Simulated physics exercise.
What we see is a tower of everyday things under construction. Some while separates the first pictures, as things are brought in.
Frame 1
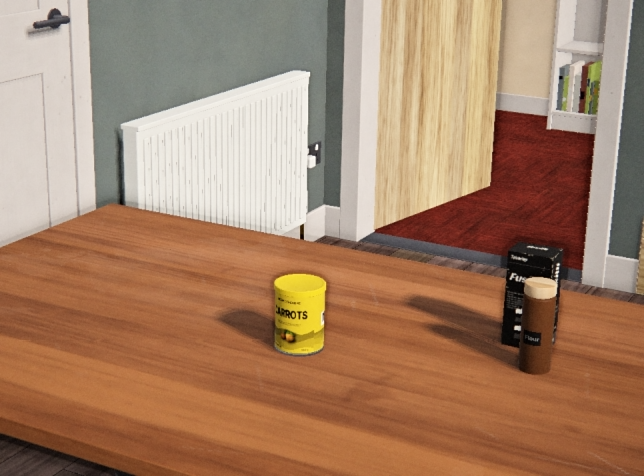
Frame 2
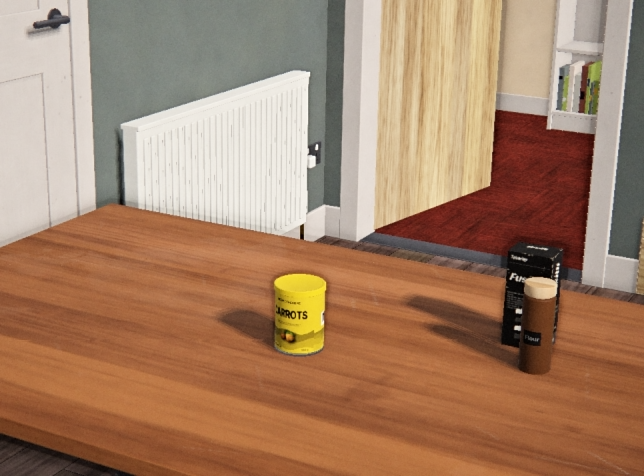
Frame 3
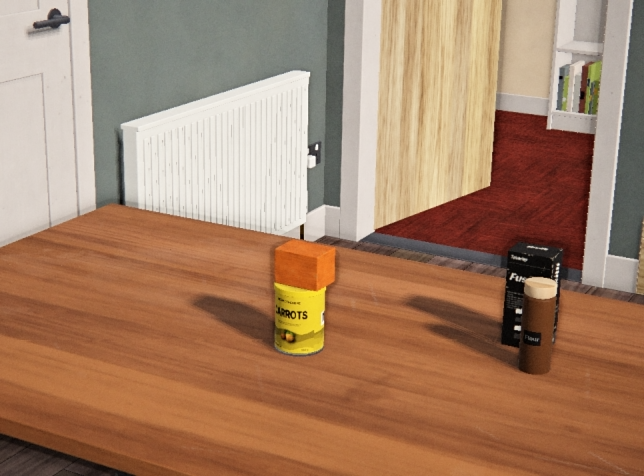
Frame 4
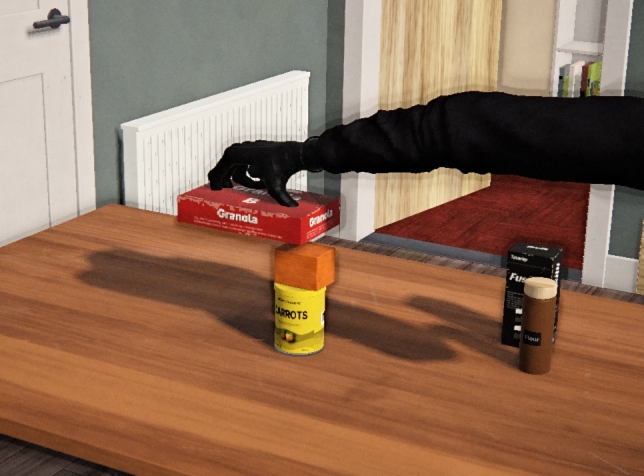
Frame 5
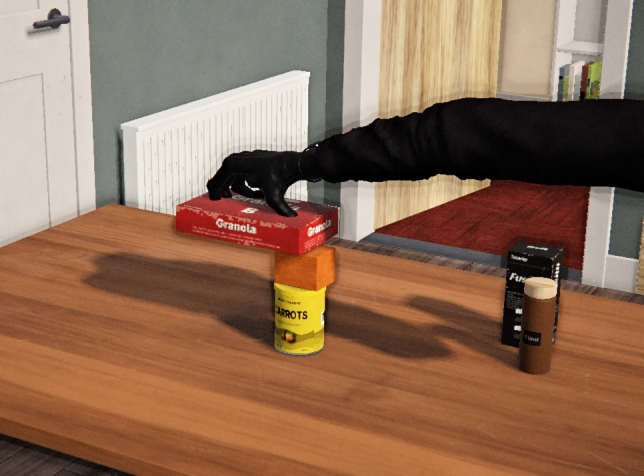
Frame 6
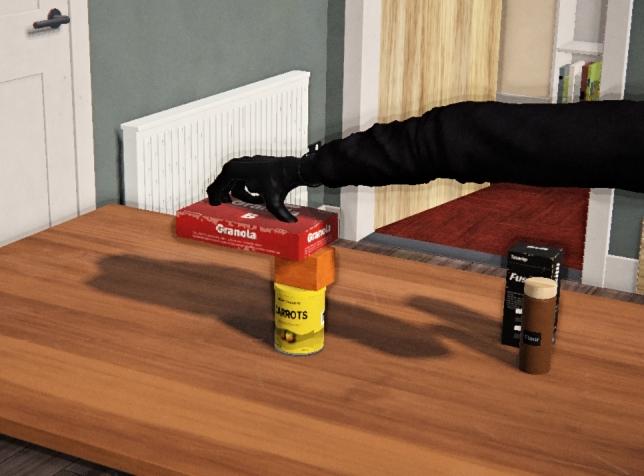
A black-gloved hand lowers a red granola box onto an orange block atop a yellow can.
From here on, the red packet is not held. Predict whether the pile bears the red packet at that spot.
It does not bear it.
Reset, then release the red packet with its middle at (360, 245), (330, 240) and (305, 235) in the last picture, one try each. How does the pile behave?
Case one: It topples; case two: It topples; case three: It stands firm.
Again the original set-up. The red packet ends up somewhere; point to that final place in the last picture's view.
End position in the final view: Approximately (260, 271).
Then, 0.30 s later than the last frame, red packet now fallen.
Then, 0.60 s later than the last frame, things are still on the move.
When it is over, fallen, red packet; the other 4 as before. End places, in pixels of the last picture, red packet near (260, 271). The pile gives way.
